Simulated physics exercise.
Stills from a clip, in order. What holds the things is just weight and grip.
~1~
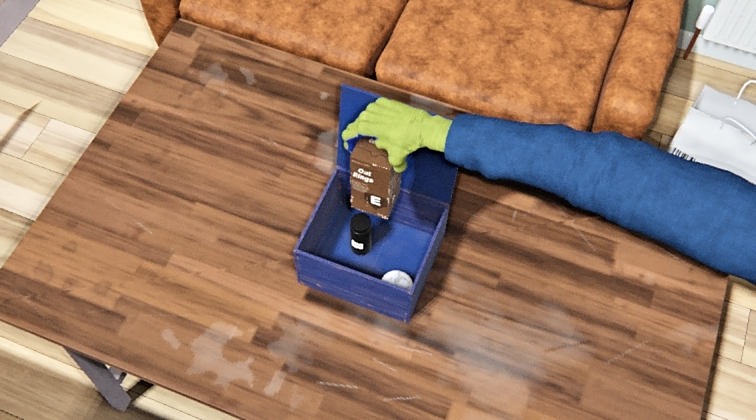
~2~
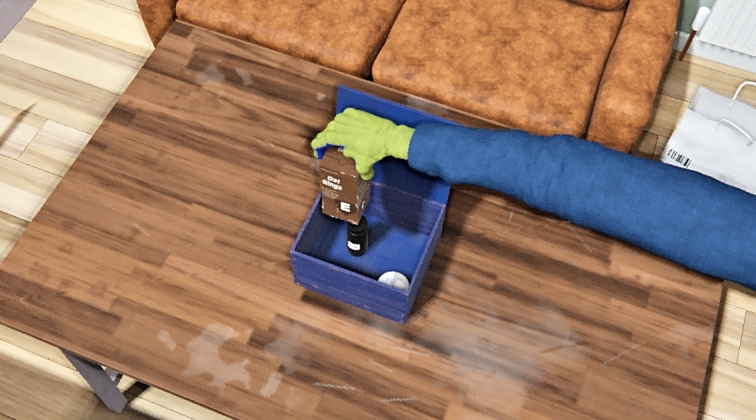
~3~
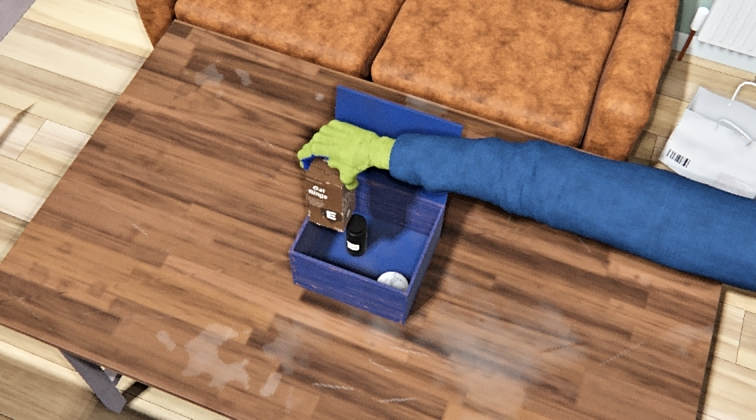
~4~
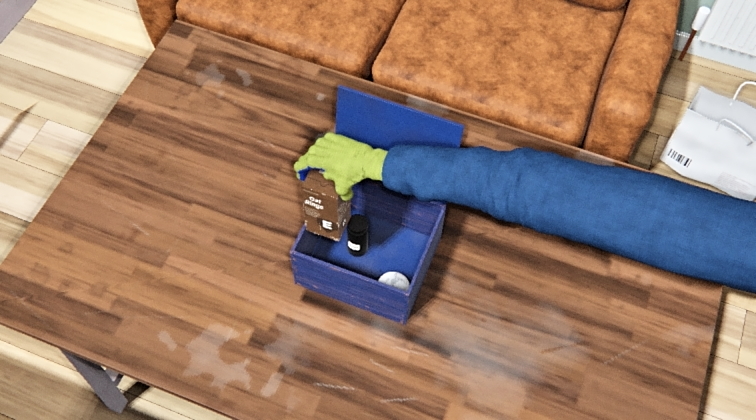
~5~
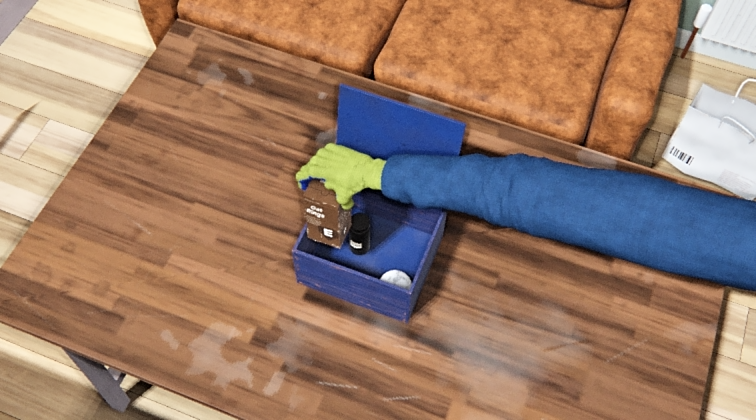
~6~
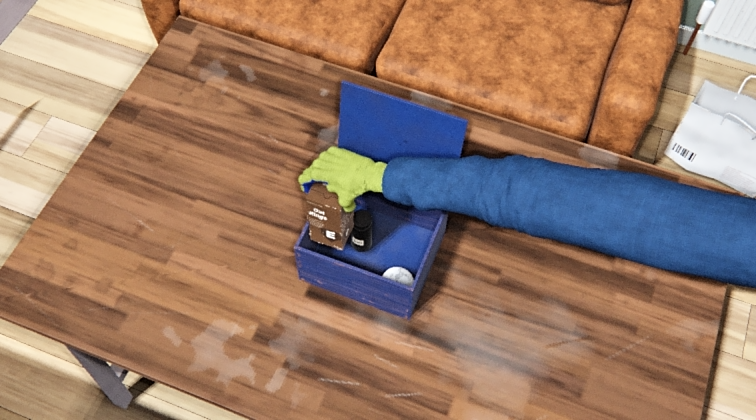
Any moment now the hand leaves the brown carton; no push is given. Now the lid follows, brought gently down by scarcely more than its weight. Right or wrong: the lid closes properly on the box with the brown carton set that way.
Wrong.
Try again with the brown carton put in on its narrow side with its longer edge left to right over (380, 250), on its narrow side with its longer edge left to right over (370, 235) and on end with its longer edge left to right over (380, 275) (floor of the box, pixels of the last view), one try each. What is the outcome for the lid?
Trial 1: Lid propped open. Trial 2: Lid fully lowered. Trial 3: Lid fully lowered.
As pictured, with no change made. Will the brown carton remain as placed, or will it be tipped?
Once everything settles, it keeps its original angle.
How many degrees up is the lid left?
Some 12°.
Then, 0.30 s past the last view, brown carton displaced about its own width near (333, 240).
Then, 1.40 s past the last view, lid 75° above the rim; brown carton displaced about its own width near (333, 240).
Then, 1.70 s past the last view, lid 46° above the rim; brown carton displaced about its own width near (333, 240).
Then, 1.90 s past the last view, lid 19° above the rim; brown carton displaced about its own width near (333, 240).
Finally, lid 12° above the rim; moved from the start, brown carton; the other 2 still in place. Final places as the last picture's camera would see them, brown carton near (333, 240).
